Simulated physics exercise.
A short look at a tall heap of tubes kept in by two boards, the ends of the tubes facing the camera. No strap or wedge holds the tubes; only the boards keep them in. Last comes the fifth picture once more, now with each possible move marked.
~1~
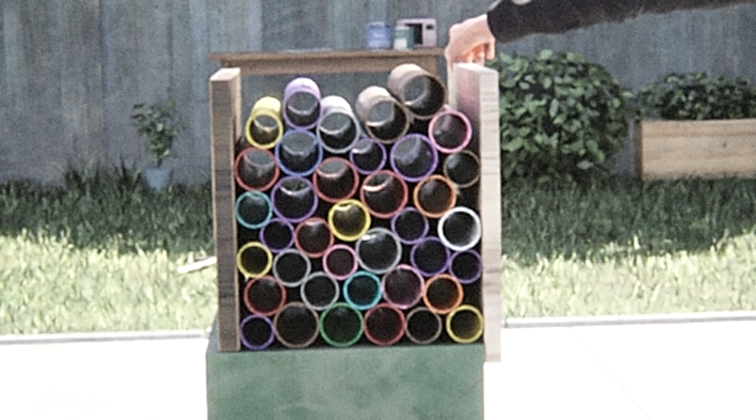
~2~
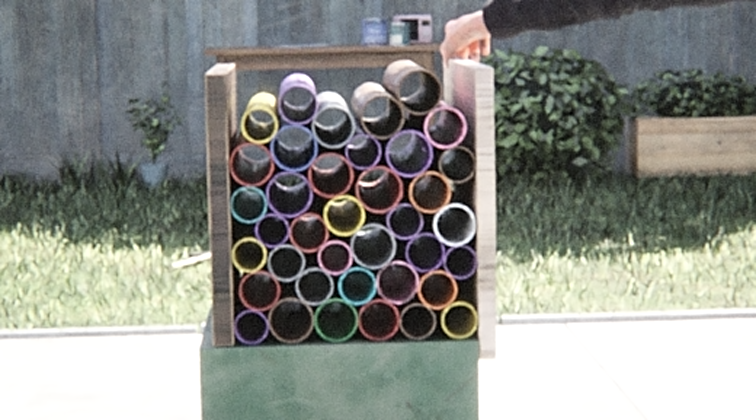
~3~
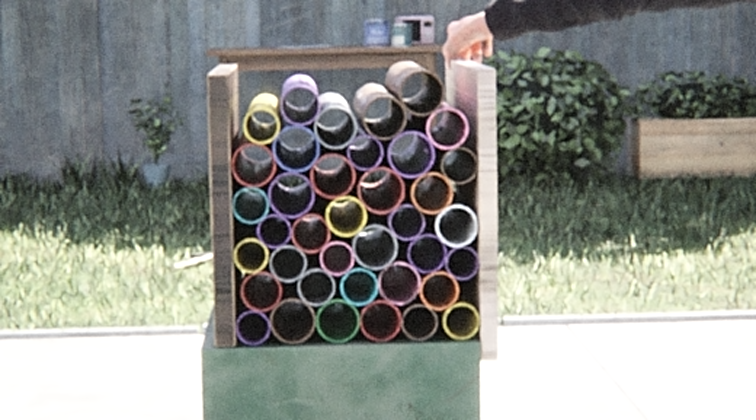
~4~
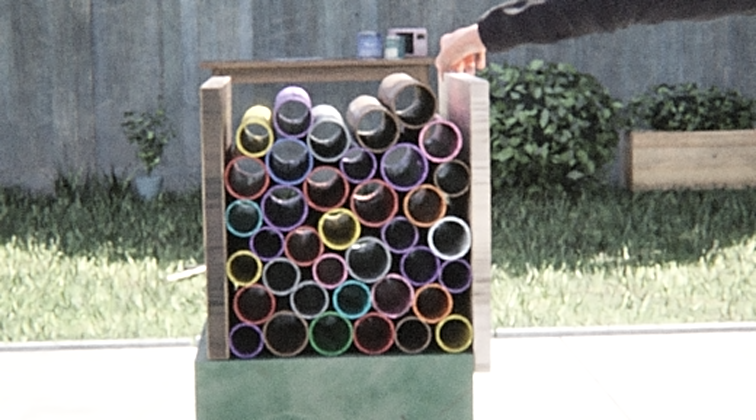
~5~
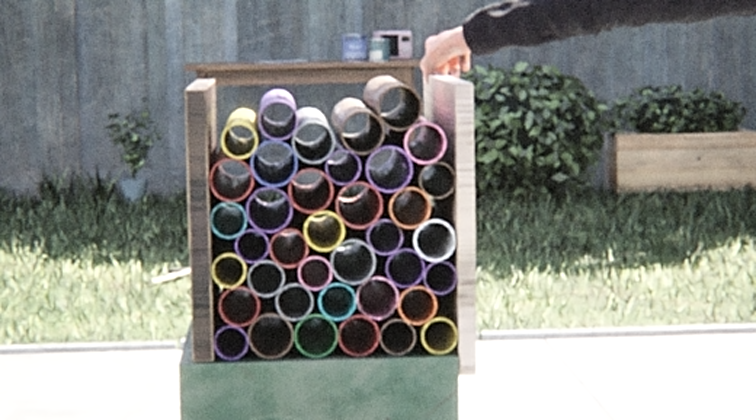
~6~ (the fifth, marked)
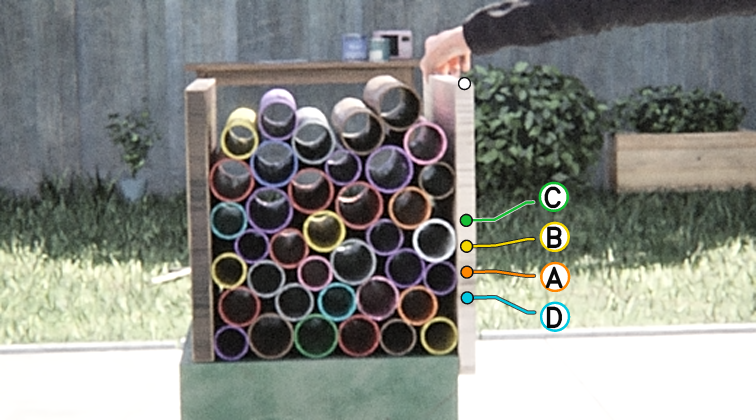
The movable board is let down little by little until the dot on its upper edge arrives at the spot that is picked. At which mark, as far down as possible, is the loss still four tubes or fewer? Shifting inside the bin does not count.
It can be let down to B.
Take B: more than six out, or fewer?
At B, fewer than six.
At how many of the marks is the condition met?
The number is two.
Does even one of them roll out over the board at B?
Yes, at B.
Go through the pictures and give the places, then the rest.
In the first frame, a yellow tube (466, 324); a grey tube (320, 291); a grey tube (378, 251).
In the second frame, a grey tube (373, 247); a purple tube (272, 231).
In the third frame, a red tube (333, 176); a red tube (254, 165).
In the fourth frame, a brown tube (378, 130); side board (463, 209).
In the fifth frame, a purple tube (231, 343); a yellow tube (440, 336); a grey tube (294, 302).
On the marked copy, A at (467, 272); B at (467, 246); C at (466, 220); D at (467, 298); the white dot at (465, 83).
Taking B. A third of the way, top of the board (456, 154).
Two thirds of the way, top of the board (457, 233).
When it is over, top of the board (457, 246), three out over the board.
As for the rest, A more than four out over the board; C two out over the board; D more than four out over the board.
